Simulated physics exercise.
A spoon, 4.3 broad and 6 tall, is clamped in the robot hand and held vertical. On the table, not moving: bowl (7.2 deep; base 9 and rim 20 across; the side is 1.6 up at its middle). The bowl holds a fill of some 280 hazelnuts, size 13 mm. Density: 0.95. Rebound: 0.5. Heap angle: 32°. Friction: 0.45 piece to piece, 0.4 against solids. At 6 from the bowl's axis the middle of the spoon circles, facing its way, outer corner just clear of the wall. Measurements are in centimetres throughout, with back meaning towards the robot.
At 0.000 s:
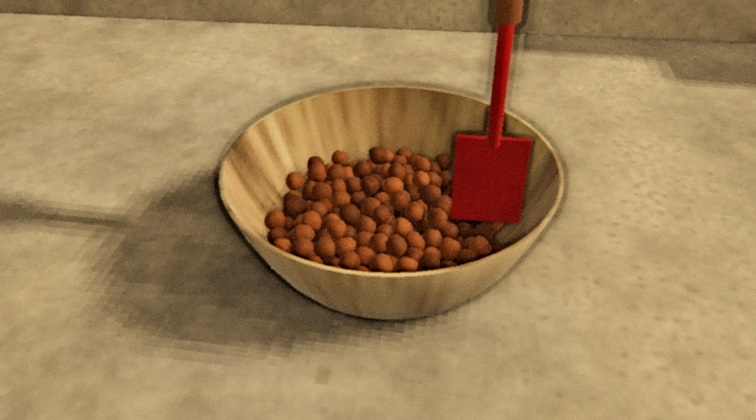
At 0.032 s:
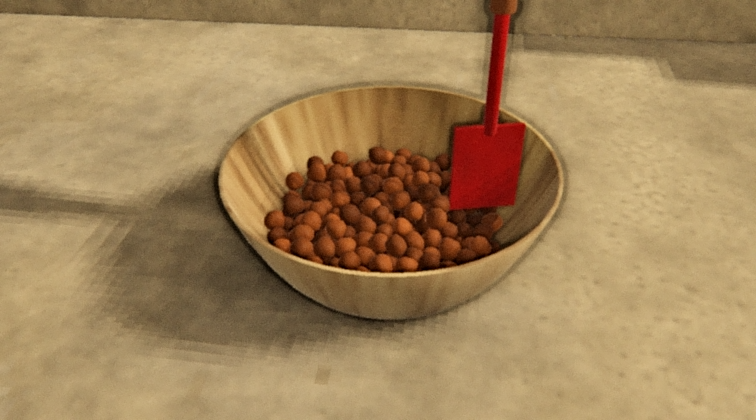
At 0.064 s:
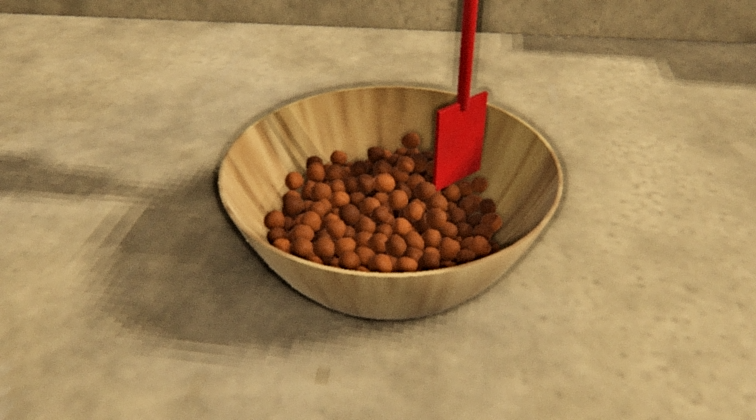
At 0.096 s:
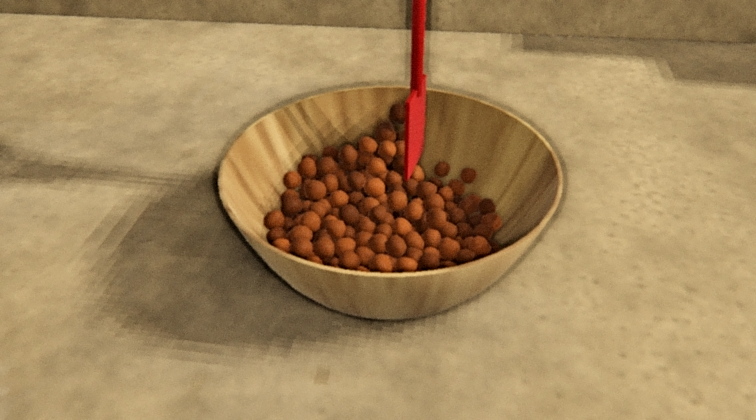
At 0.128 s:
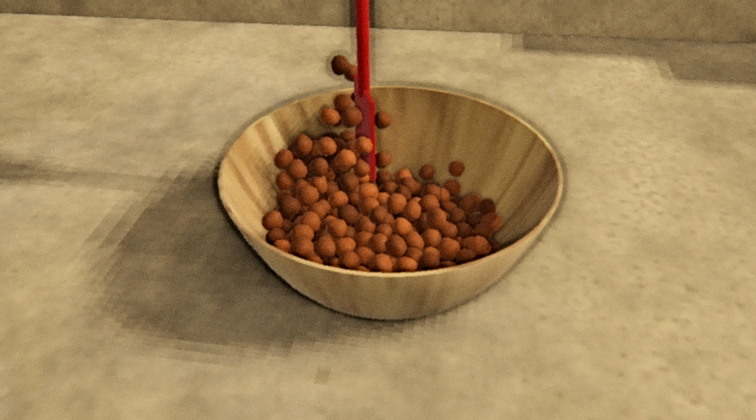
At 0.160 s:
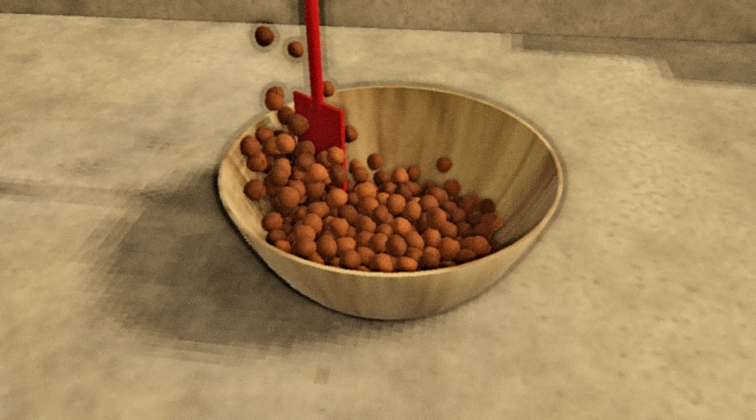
A red, flat-bladed tool with a brown upper end stands upright in a pale wooden bowl of round, reddish-brown nuts. The bowl rests on a mottled beige surface, seen from above at an angle by a still camera, its shadow falling to the left. The tool sweeps from right to left along the bowl's far side, turning as it goes, piling nuts leftward and tossing a few above the rim.
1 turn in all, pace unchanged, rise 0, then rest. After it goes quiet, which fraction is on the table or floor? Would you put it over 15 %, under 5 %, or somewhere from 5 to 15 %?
I would put it over 15 %.
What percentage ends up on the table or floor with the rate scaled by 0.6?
Estimated share: Near 10 per cent.
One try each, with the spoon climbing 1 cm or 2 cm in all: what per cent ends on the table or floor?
Roughly 10 percent, then roughly 5 percent.
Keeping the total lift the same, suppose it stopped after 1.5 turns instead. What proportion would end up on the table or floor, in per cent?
I'd reckon near 30 per cent.
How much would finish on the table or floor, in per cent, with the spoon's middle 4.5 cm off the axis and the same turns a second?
In that case some 30 %.
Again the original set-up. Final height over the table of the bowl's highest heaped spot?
The peak stands near 6.0 centimetres up.
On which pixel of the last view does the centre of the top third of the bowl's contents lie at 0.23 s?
Centre estimate: Approx. (350, 249) px.
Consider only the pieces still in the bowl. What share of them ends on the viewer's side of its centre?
Around 40 percent of it.
After 0.23 s, 223° round, highest piece 12 above the table; 271 in the bowl, 14 in flight or on the tool.
After 0.31 s, 300° round, highest piece 13 above the table; 252 in the bowl, 4 on the table or floor, 29 in flight or on the tool.
After 0.54 s, 0° round, highest piece 7 above the table; 220 in the bowl, 58 on the table or floor, 7 in flight or on the tool.
After 1.24 s, 0° round, highest piece 6 above the table; 220 in the bowl, 65 on the table or floor.
At rest, 220 in the bowl, 65 on the table or floor. That is 23 % on the table or floor.
